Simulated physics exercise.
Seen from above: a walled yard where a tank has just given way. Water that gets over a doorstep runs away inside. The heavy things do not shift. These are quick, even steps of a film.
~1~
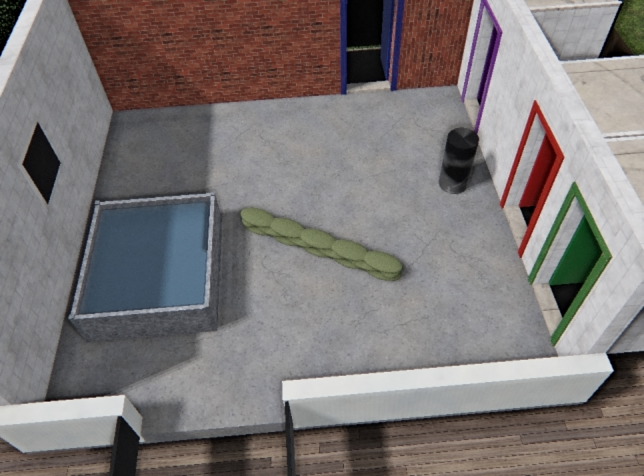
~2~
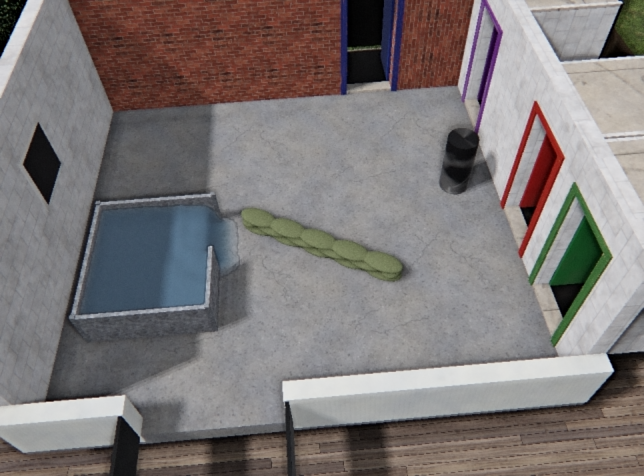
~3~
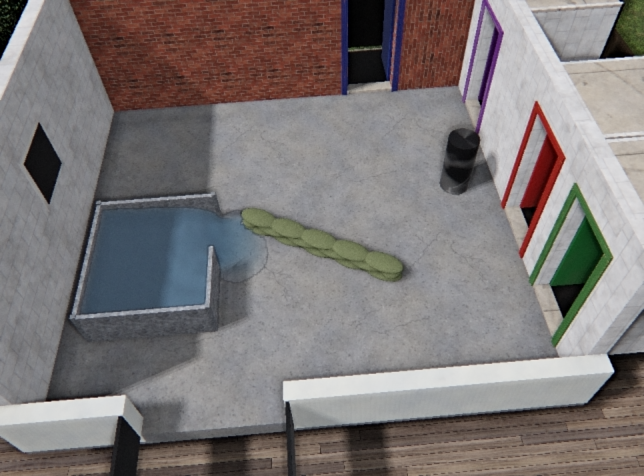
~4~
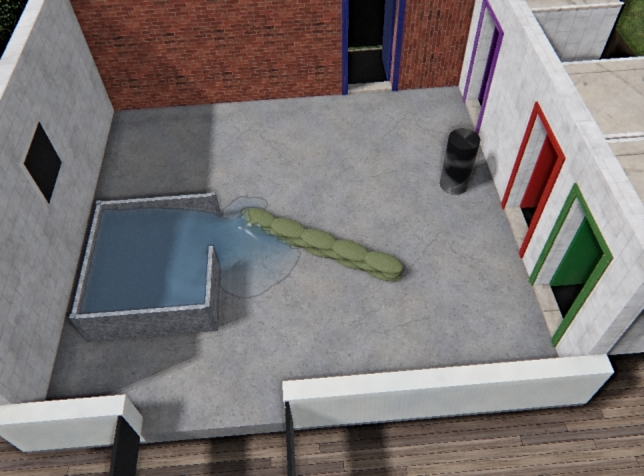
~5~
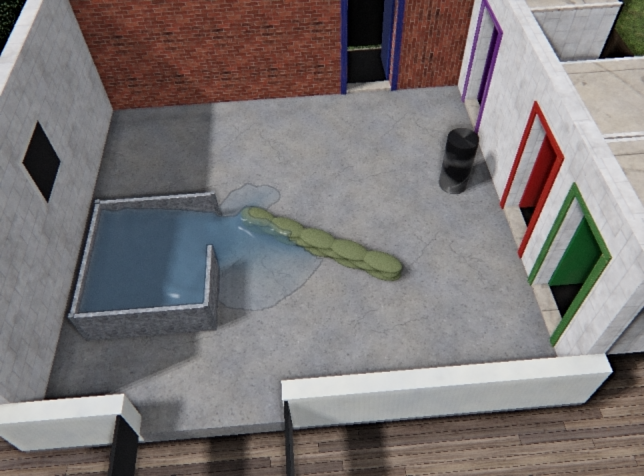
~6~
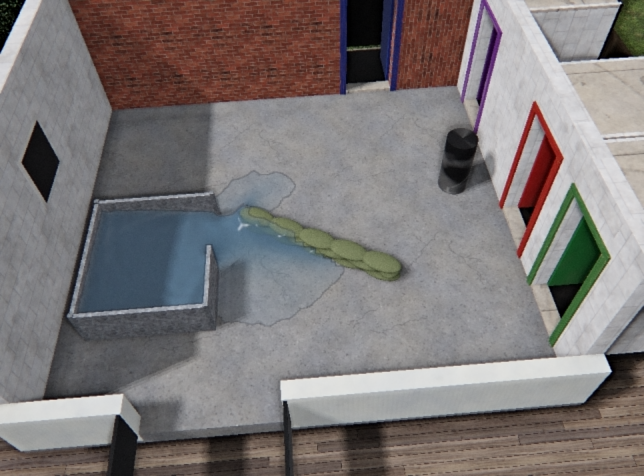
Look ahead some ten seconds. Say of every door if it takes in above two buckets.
One by one: The blue door admits no more than that; the red door admits no more than that; the purple door admits no more than that; the green door lets in a lot.
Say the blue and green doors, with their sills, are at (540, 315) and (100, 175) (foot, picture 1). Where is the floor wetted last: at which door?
Last comes the green one.
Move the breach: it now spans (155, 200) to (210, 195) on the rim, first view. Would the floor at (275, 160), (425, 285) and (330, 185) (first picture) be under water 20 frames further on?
As listed: Flooded, not flooded, not flooded.
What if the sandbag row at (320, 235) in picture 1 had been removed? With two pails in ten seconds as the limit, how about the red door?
Then: The red one passes that mark.
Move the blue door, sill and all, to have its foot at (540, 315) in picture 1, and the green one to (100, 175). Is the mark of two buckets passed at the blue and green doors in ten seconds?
Then: The blue one floods, the green one holds.
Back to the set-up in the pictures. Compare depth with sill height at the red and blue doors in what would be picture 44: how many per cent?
Near 70 and 60 in a hundred.
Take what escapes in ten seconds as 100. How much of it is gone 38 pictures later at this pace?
Close to 55 %.
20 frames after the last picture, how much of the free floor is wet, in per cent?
Near 45 in a hundred.
A moment on, water covers 20 % of the floor; the blue door not reached, the red door not reached, the purple door not reached, the green door not reached.
Next, water covers 40 % of the floor; the blue door not reached, the red door not reached, the purple door not reached, the green door not reached.
Then, water covers 45 % of the floor; the blue door wet at the sill, nothing in, the red door not reached, the purple door not reached, the green door under two buckets in.
Later, water covers 65 % of the floor; the blue door wet at the sill, nothing in, the red door wet at the sill, nothing in, the purple door wet at the sill, nothing in, the green door far over two buckets in.
In the end, water covers 90 % of the floor; the blue door under two buckets in, the red door wet at the sill, nothing in, the purple door wet at the sill, nothing in, the green door far over two buckets in.
